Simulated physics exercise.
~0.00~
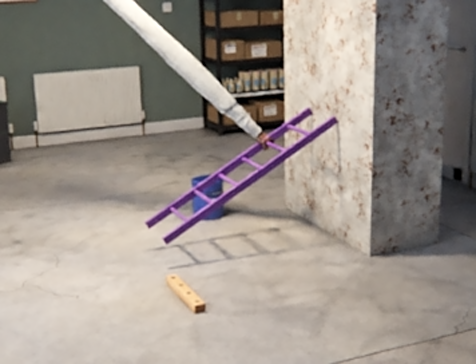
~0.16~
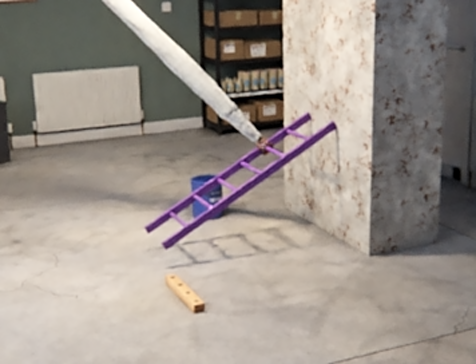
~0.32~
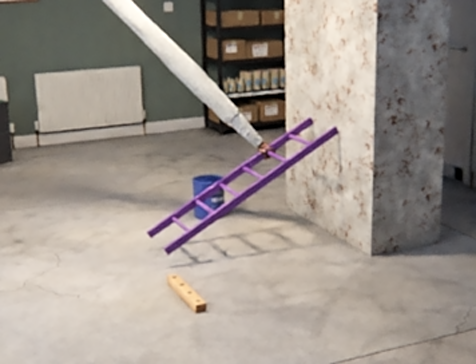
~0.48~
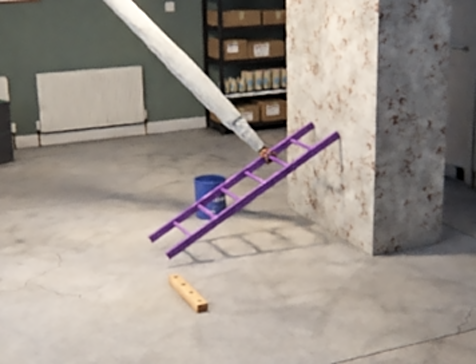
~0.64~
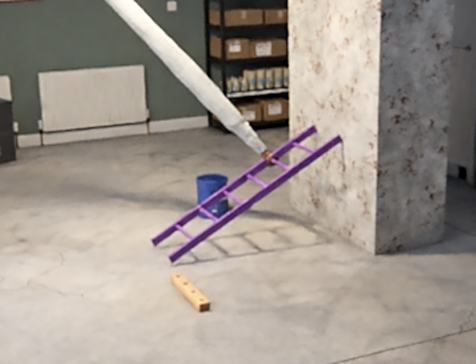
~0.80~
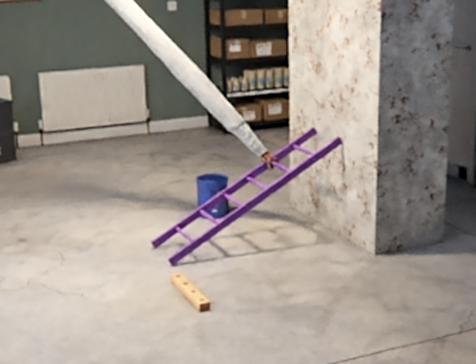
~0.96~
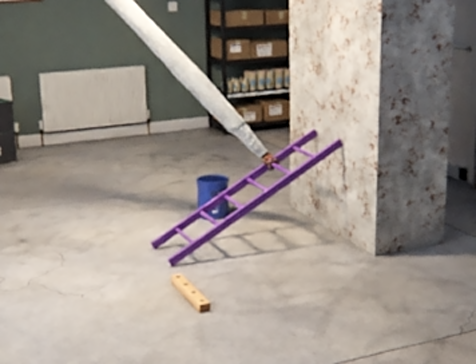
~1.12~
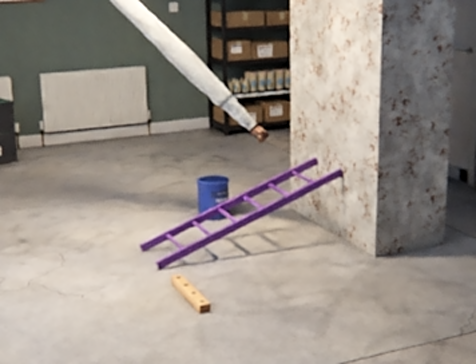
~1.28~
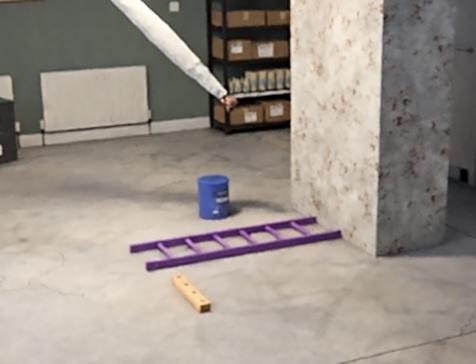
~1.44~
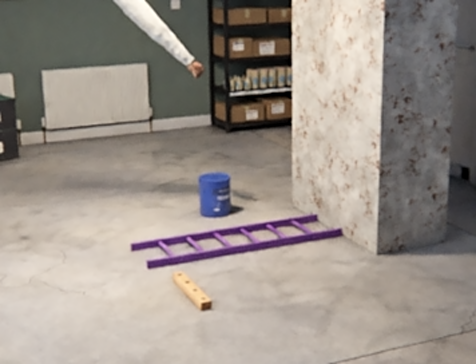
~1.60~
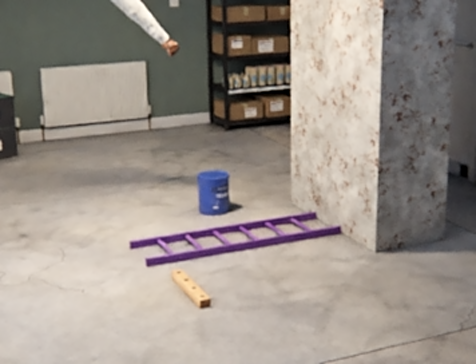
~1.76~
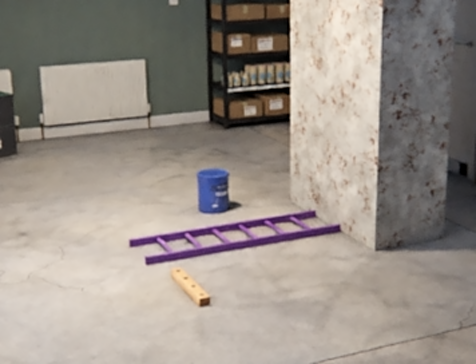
Purple ladder leaning against a mottled pillar slipping down once a hand releases it, ending flat beside a blue pail and batten.
